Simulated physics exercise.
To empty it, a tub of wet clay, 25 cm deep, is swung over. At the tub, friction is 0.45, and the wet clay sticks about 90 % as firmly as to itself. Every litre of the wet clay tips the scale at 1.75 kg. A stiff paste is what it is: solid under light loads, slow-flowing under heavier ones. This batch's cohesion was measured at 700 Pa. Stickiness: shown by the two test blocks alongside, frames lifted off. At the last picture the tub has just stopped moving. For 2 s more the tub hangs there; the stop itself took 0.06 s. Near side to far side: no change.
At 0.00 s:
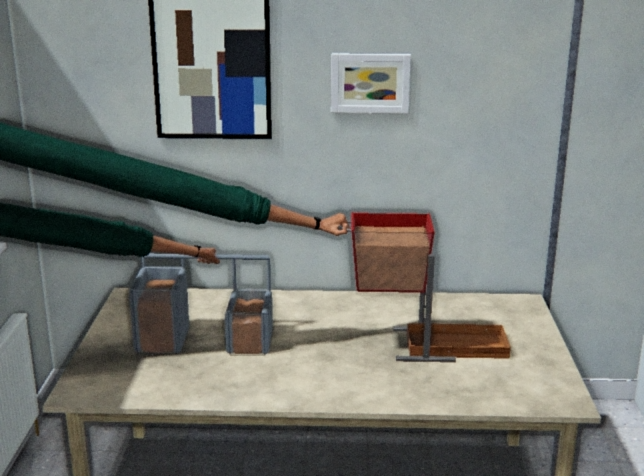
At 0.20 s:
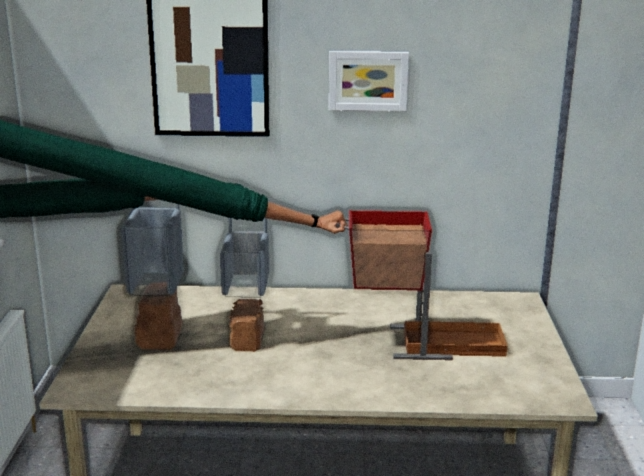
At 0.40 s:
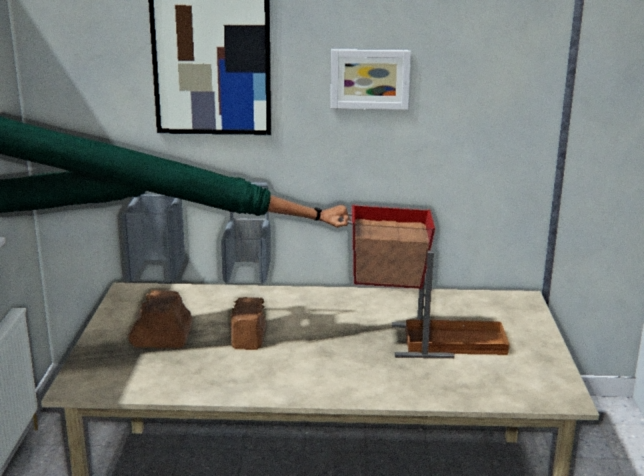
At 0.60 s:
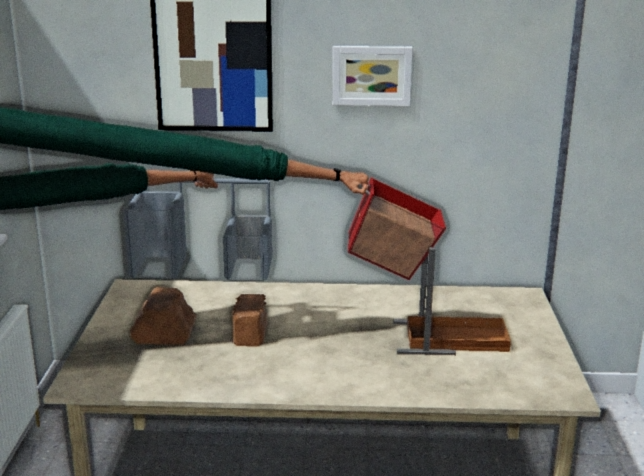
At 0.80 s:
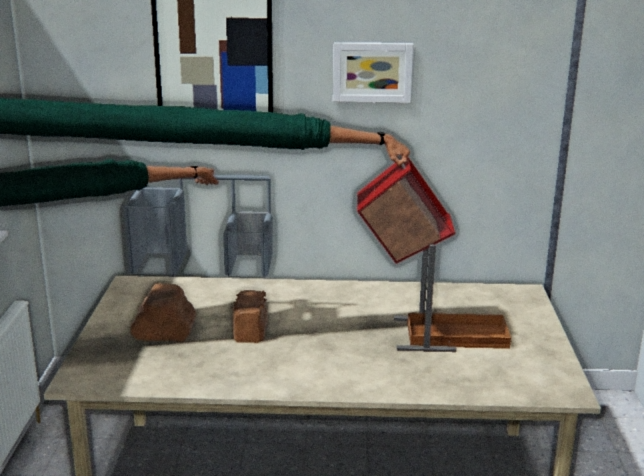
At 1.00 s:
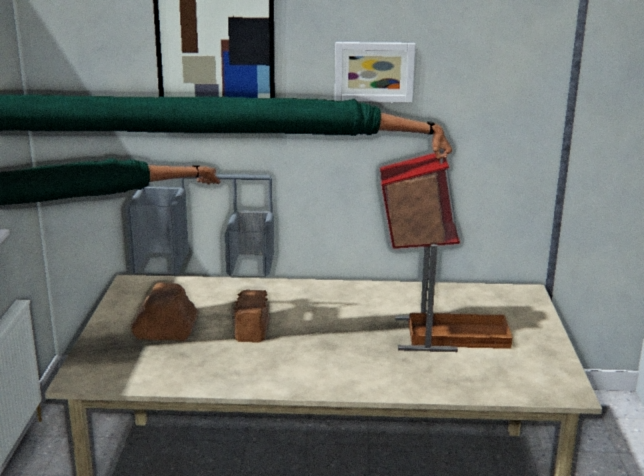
To begin with, one green-sleeved hand lifts two clear moulds off brown clay blocks on a table while another holds a red tub of clay. The left block slumps lower and wider as the smaller one keeps its shape, then the hand at the tub raises and swings it over to the right, tilting it steeply.
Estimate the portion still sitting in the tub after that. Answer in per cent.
The portion still in the tub is near 70 %.
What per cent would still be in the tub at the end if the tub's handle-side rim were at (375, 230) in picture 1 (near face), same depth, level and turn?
Close to 100 per cent would still be in the tub.
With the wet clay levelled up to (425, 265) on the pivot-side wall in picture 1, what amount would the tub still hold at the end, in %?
Roughly 100 per cent would still be in the tub at the end.
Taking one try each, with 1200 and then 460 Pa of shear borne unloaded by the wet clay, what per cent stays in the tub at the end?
About 100 % first, about 65 % second.
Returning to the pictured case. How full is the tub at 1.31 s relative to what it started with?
Some 90 per cent.
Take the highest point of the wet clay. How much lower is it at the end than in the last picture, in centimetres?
10 cm or so.
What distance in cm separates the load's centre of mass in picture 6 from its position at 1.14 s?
3 cm.
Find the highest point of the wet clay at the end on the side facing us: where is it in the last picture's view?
Roughly at pixel (423, 200).
After 1.14 s, the tub is at 78 degrees and holds 100 %.
After 1.31 s, the tub is at 78 degrees and holds 91 %.
After 1.48 s, the tub is at 78 degrees and holds 80 %.
After 1.65 s, the tub is at 78 degrees and holds 72 %.
After 3.00 s, the tub is at 78 degrees and holds 70 %.
